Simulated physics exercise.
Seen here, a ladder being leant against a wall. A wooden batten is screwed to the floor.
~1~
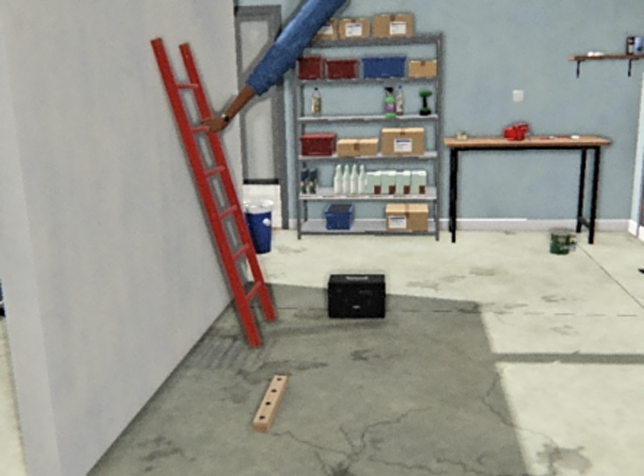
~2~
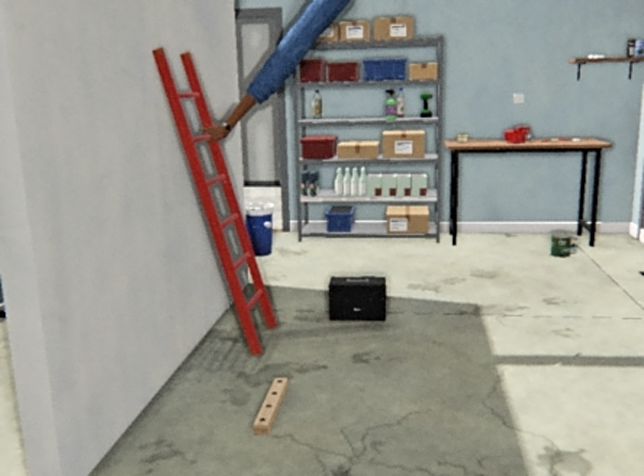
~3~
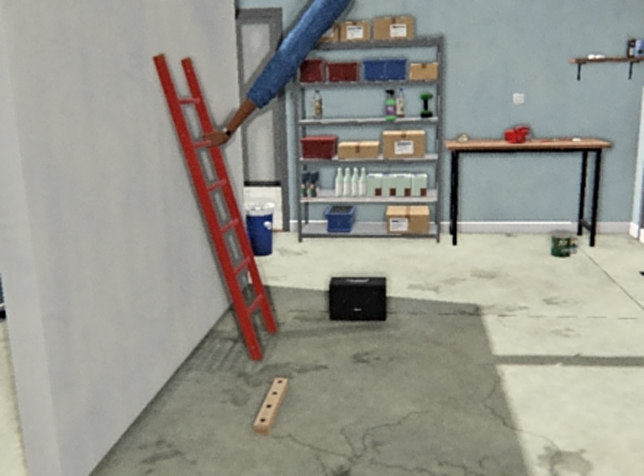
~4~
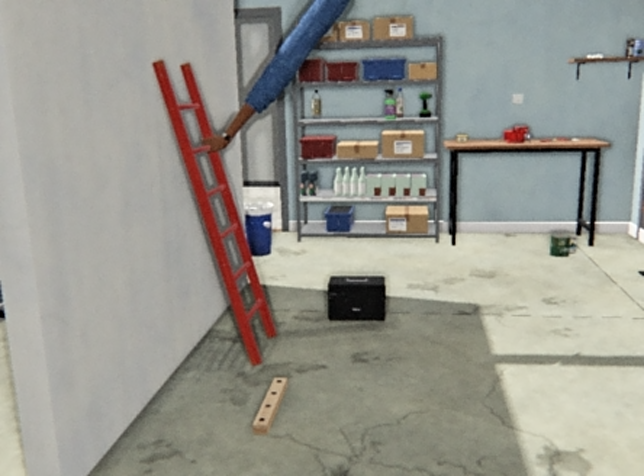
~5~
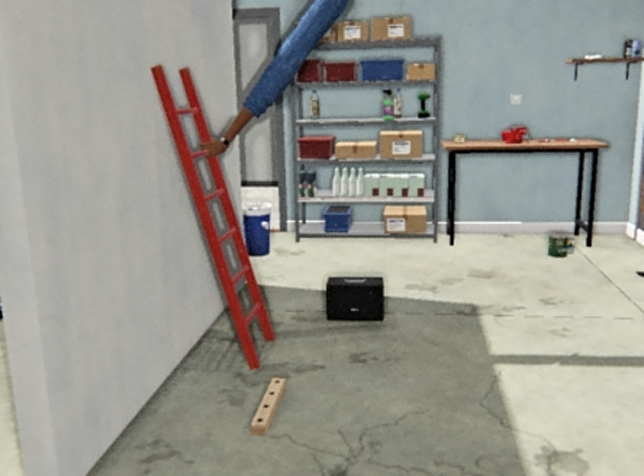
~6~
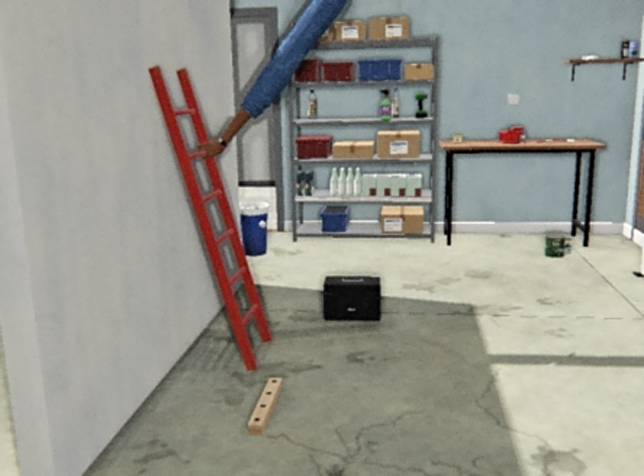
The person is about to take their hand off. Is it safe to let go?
In the end the red ladder holds its place.
Then, 0.50 s on from there, red ladder at rest near (216, 218).
In the end, the red ladder remains leaning, near (216, 218); the other things unmoved.
